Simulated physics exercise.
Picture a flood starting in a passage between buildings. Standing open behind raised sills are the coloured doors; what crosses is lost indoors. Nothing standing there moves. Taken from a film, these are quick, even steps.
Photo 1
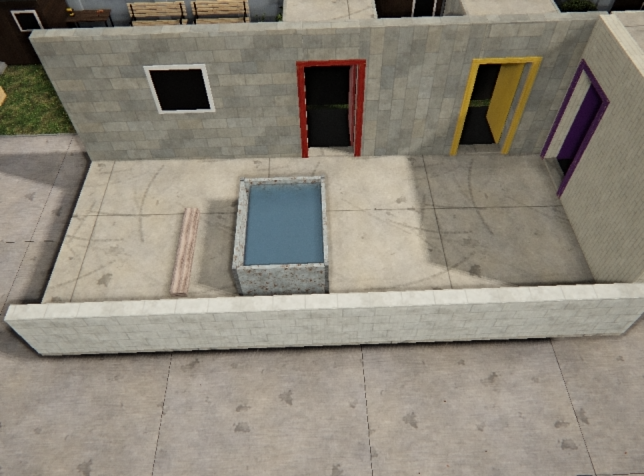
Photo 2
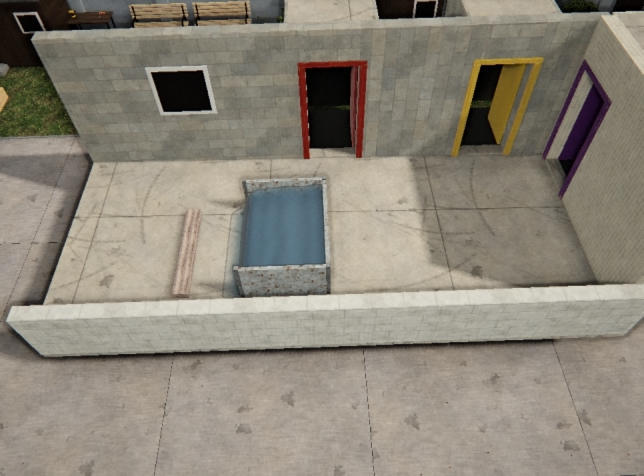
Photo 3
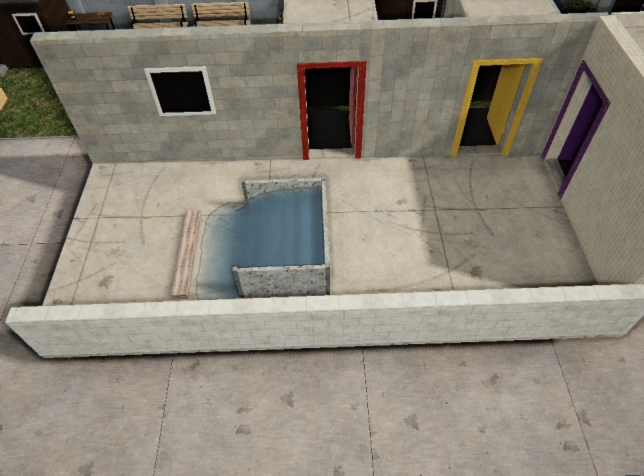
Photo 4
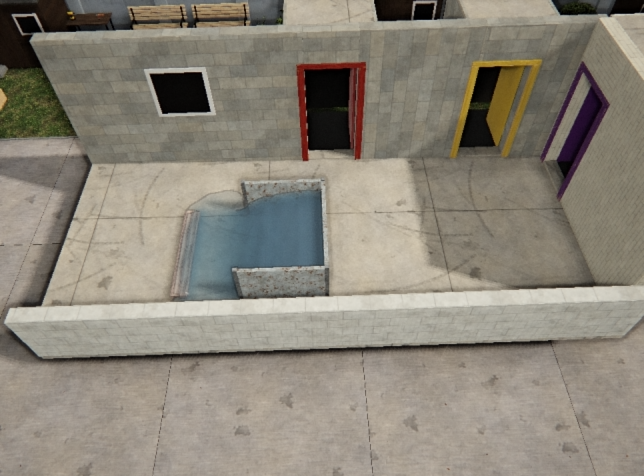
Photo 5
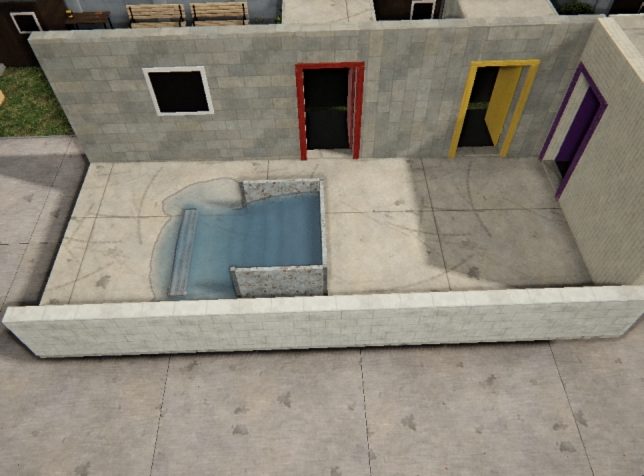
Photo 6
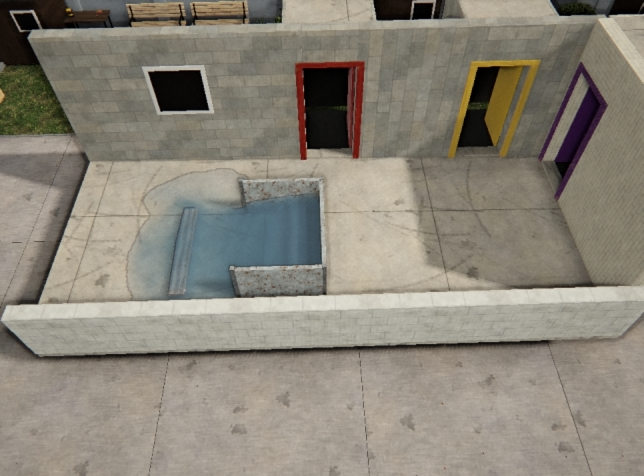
Water poured from the left side of a stone tank in a walled yard, swept over a pinkish plank lying nearby, and spread across the concrete toward the left and the back wall.
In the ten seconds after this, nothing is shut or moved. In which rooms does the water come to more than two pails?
Taking them in turn, the yellow door keeps to two pails or fewer, the purple door keeps to two pails or fewer, the red door keeps to two pails or fewer.
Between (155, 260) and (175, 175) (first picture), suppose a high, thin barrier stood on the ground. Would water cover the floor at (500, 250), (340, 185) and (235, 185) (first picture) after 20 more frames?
Listed order: Spared, swamped, swamped.
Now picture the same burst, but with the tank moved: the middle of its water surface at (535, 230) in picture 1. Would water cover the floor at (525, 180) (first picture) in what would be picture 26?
At that place: No water.
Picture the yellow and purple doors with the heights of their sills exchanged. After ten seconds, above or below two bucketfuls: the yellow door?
In short: The yellow door falls short.
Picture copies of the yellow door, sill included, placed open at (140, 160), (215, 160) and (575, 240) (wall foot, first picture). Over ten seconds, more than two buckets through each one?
They turn out over, over and short.
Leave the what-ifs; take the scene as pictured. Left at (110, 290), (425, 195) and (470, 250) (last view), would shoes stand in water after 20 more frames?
Same order as asked: Drenched; dry as before; dry as before.
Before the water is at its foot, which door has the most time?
Looking at the pictures, the answer is the purple door.
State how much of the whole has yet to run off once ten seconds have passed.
My estimate is some 48 percent.
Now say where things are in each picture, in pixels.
The tank at (282, 223) is whole and still, in the first frame.
The front is at a hidden place, out from the gap at (247, 244), in the second frame.
The front is at a hidden place, out from the gap at (247, 246), in the third frame.
Water pours out at (246, 247) and has run to a hidden place, in the fourth frame.
The front is at a hidden place, out from the gap at (245, 247), in the fifth frame.
Water pours out at (244, 247) and has run to (155, 192), in the sixth frame.
A moment on, water covers 35 % of the floor; the yellow door not reached, the purple door not reached, the red door not reached.
Next, water covers 40 % of the floor; the yellow door not reached, the purple door not reached, the red door not reached.
Then, water covers 40 % of the floor; the yellow door not reached, the purple door not reached, the red door wet at the sill, nothing in.
Later, water covers 60 % of the floor; the yellow door wet at the sill, nothing in, the purple door not reached, the red door wet at the sill, nothing in.
In the end, water covers 65 % of the floor; the yellow door wet at the sill, nothing in, the purple door wet at the sill, nothing in, the red door wet at the sill, nothing in.
